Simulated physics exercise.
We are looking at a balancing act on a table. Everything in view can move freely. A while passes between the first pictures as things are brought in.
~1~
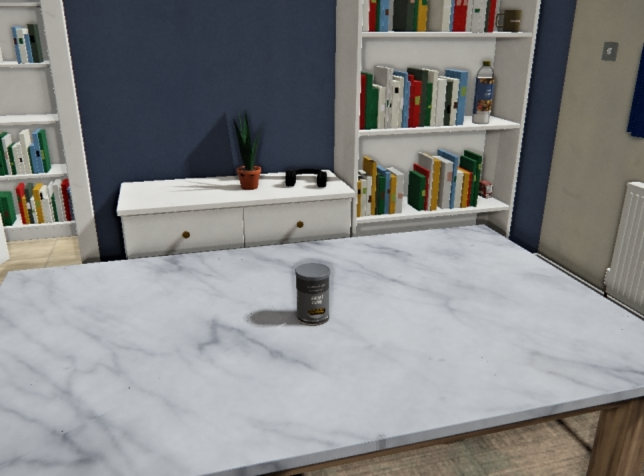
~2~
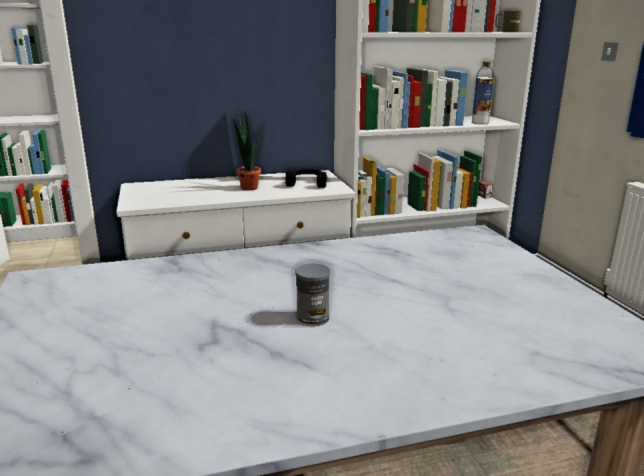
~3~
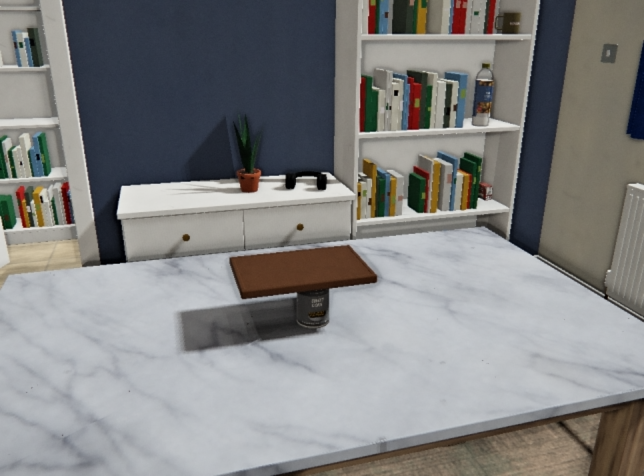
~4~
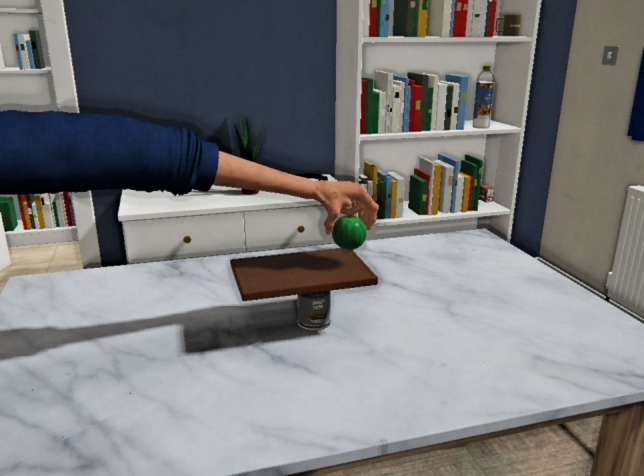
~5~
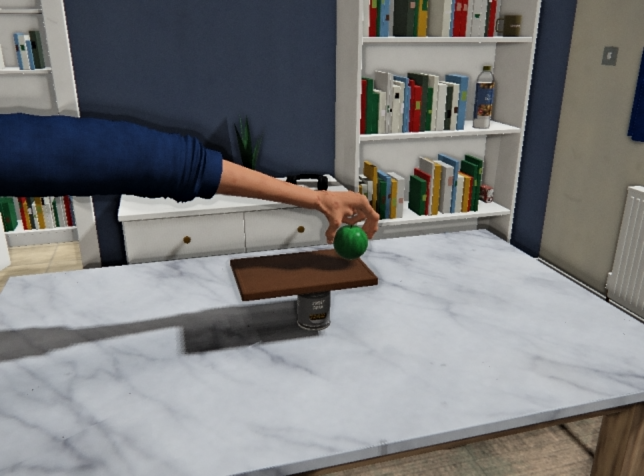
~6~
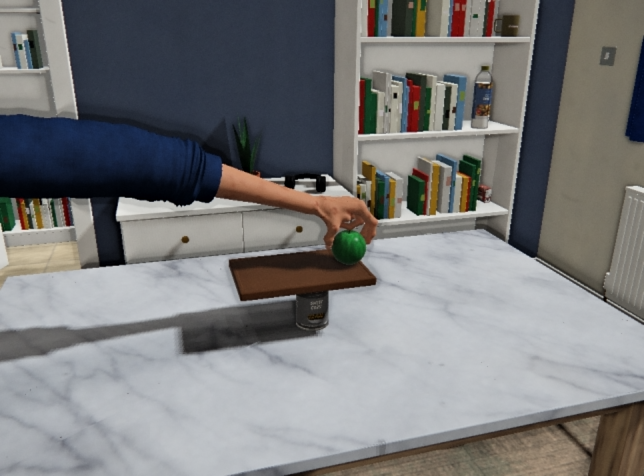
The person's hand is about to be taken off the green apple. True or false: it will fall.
False.
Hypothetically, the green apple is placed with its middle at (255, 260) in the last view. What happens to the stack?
Then it loses its balance.
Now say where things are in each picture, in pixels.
The last thing is not in view yet, in the first picture.
The last thing is not in view yet, in the second picture.
The last thing is not in view yet; brown lid (301, 270), in the third picture.
On its way; green apple (349, 232); brown lid (302, 272), in the fourth picture.
On its way; green apple (350, 242); brown lid (302, 272), in the fifth picture.
In place under the hand; green apple (349, 247); brown lid (300, 272), in the sixth picture.
Then, 0.20 s on from there, no change.
Then, 0.50 s on from there, green apple resting near (349, 248).
In the end, all 3 unmoved. At the end, from the last picture's camera, green apple near (349, 248). The stack holds.
